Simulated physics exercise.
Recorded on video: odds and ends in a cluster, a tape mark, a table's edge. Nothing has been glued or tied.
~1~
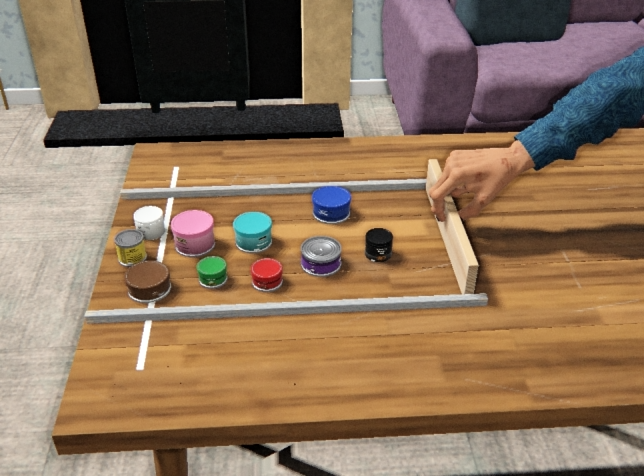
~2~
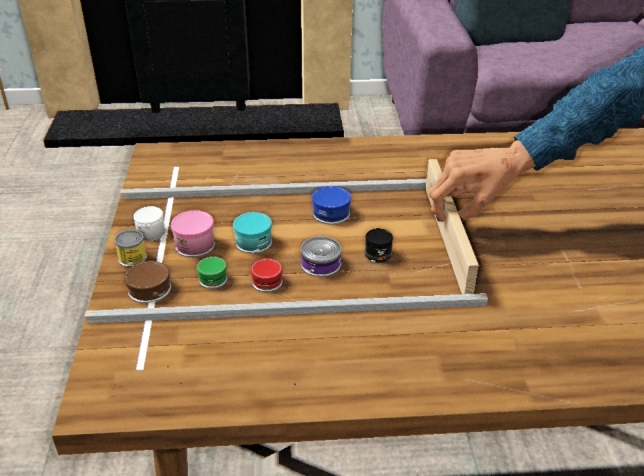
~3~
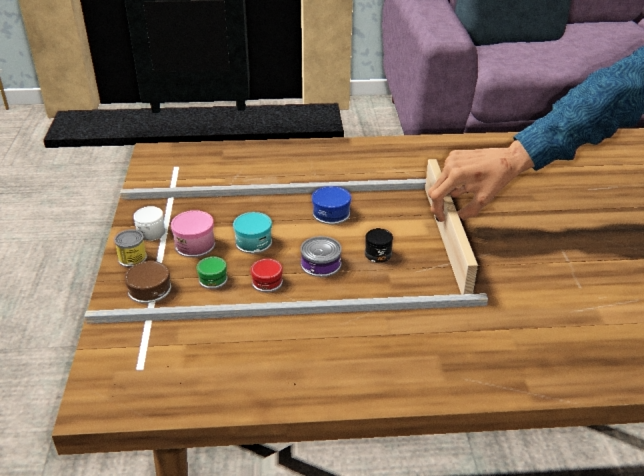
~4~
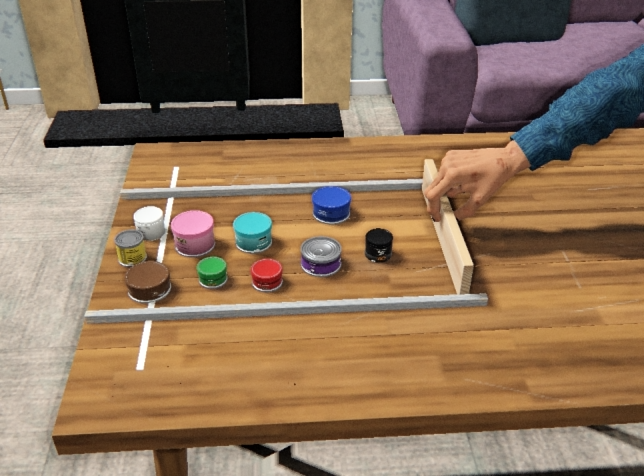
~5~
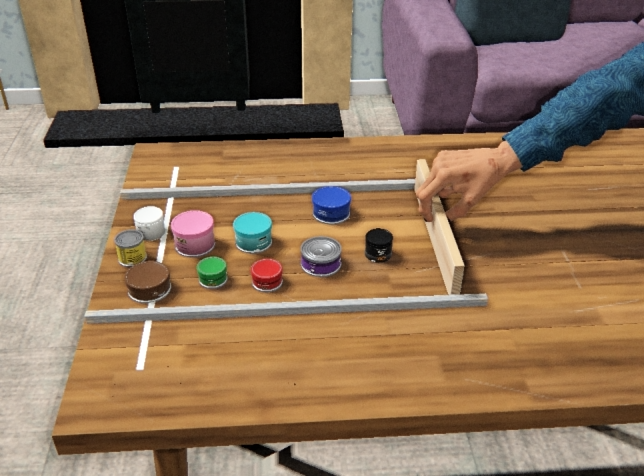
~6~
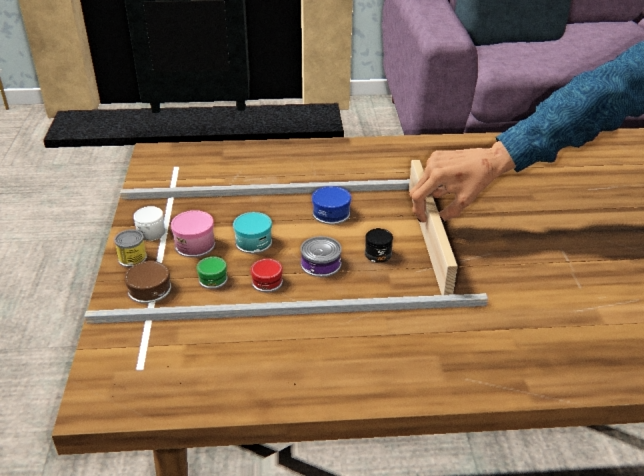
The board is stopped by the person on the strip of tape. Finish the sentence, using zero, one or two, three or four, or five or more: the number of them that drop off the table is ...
The number that drop off the table is one or two.
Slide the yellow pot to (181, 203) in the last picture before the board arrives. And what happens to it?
From that start, the object then is safe.
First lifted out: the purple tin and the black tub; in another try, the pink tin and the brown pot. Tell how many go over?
1 in the first case, 0 in the second.
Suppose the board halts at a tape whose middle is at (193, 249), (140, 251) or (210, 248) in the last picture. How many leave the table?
Try 1: 0; try 2: 5; try 3: 0.
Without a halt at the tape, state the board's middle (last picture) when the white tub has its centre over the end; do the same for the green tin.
With the white tub it sits around (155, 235), with the green tin around (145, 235).
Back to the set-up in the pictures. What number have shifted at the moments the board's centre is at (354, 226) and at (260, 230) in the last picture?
At the first point the count is 3, at the second it's 6.
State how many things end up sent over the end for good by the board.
Fallen: 2.
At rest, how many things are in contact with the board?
It touches 5.
Early on, none off yet; yellow pot at rest near (131, 248); white tub at rest near (150, 224); brown pot at rest near (148, 282).
Finally, the number that fall off is one or two; lost, brown pot and yellow pot.
